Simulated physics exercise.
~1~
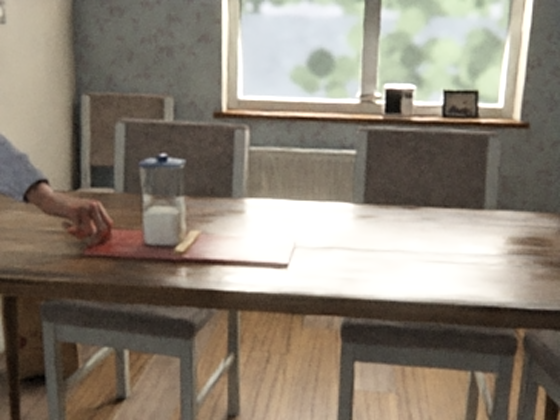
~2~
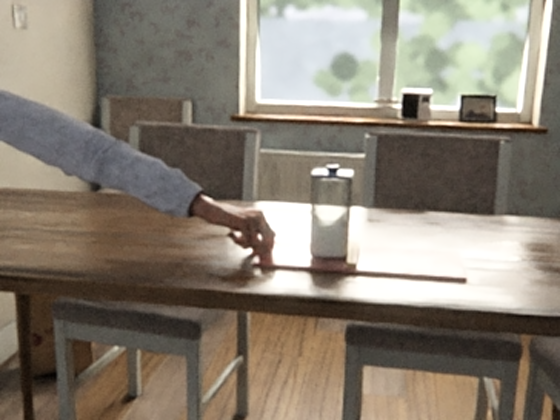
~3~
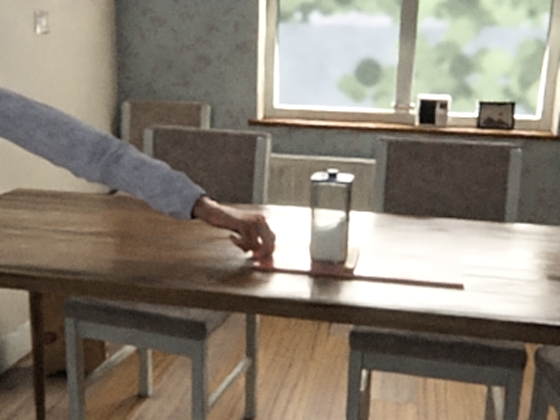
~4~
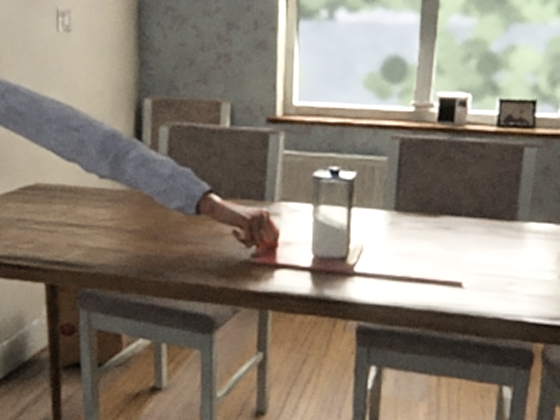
At a wooden dining table by a window, a hand slid a red board to the right with a capped clear container, partly full of something white, riding on it, then stopped, and the container stayed upright in its spot on the board.
